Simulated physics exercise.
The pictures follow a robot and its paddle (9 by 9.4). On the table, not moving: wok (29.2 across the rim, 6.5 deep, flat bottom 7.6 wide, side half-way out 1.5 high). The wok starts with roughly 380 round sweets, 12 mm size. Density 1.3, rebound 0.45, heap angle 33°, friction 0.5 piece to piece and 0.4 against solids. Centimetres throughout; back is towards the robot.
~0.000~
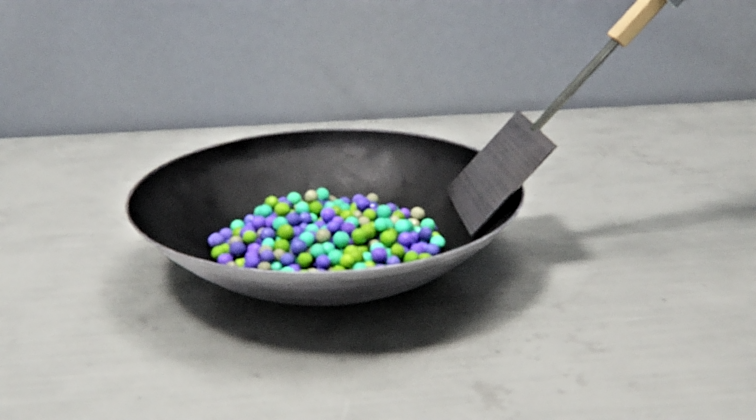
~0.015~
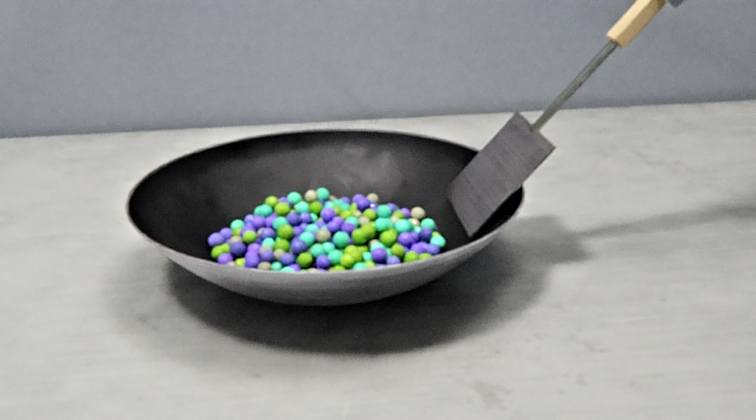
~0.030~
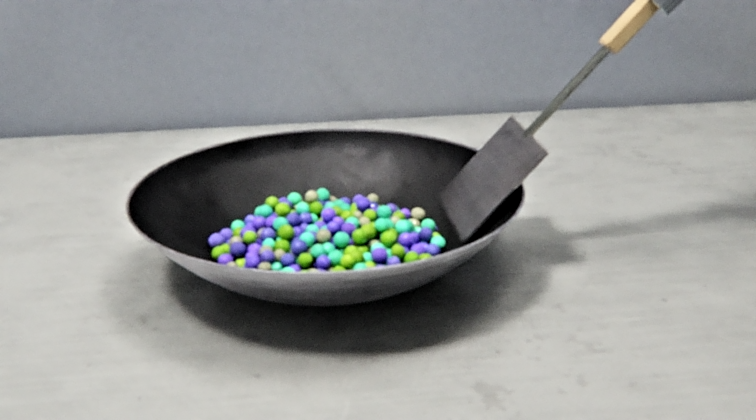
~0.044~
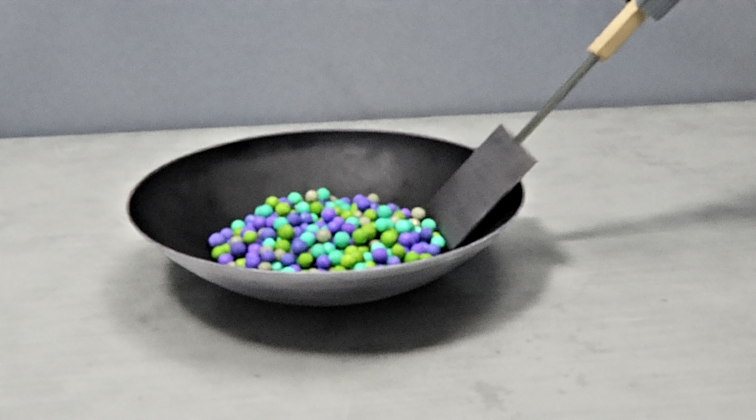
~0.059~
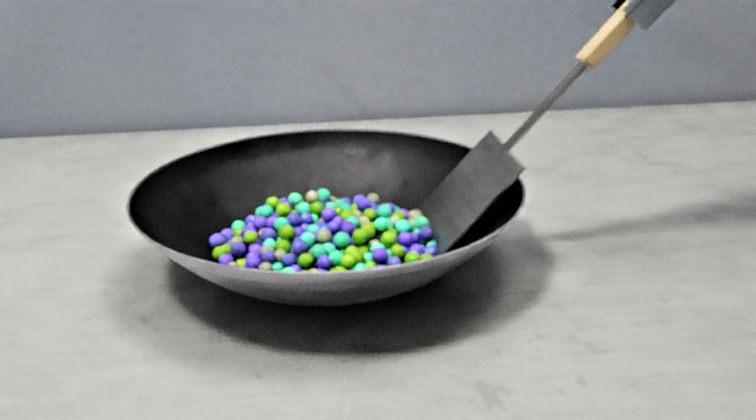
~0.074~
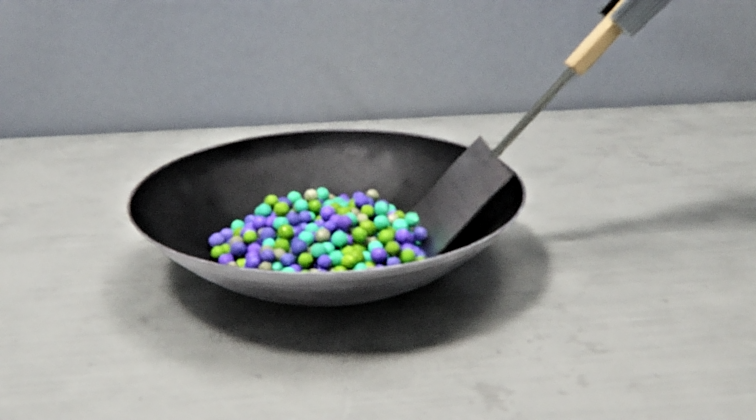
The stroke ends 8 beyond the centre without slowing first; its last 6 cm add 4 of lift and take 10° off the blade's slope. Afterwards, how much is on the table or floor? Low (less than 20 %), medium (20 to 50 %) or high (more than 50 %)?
On the table or floor the share is low, less than 20 %.
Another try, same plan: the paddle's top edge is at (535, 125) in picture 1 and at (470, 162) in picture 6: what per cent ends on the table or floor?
Some 25 per cent.
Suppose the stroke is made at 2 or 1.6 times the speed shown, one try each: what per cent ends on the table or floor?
About 35 and 30 per cent.
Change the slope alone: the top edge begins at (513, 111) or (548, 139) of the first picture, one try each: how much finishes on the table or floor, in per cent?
Some 10 and 5 per cent.
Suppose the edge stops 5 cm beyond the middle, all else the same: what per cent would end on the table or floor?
It would be near 0 per cent.
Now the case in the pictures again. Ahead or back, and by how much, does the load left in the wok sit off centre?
Some 5.0 cm ahead.
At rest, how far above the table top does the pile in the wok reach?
Roughly 7.0 cm.
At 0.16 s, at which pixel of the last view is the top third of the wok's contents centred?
Around (256, 228).
After 0.16 s, sloping 48°, highest piece 5 above the table; 384 in the wok.
After 0.25 s, sloping 45°, highest piece 8 above the table; 384 in the wok.
After 0.50 s, sloping 38°, highest piece 8 above the table; 361 in the wok, 19 on the table or floor, 4 on the blade or in flight.
After 1.55 s, sloping 38°, highest piece 7 above the table; 361 in the wok, 23 on the table or floor.
In the end, 361 in the wok, 23 on the table or floor. That is 6 % on the table or floor.
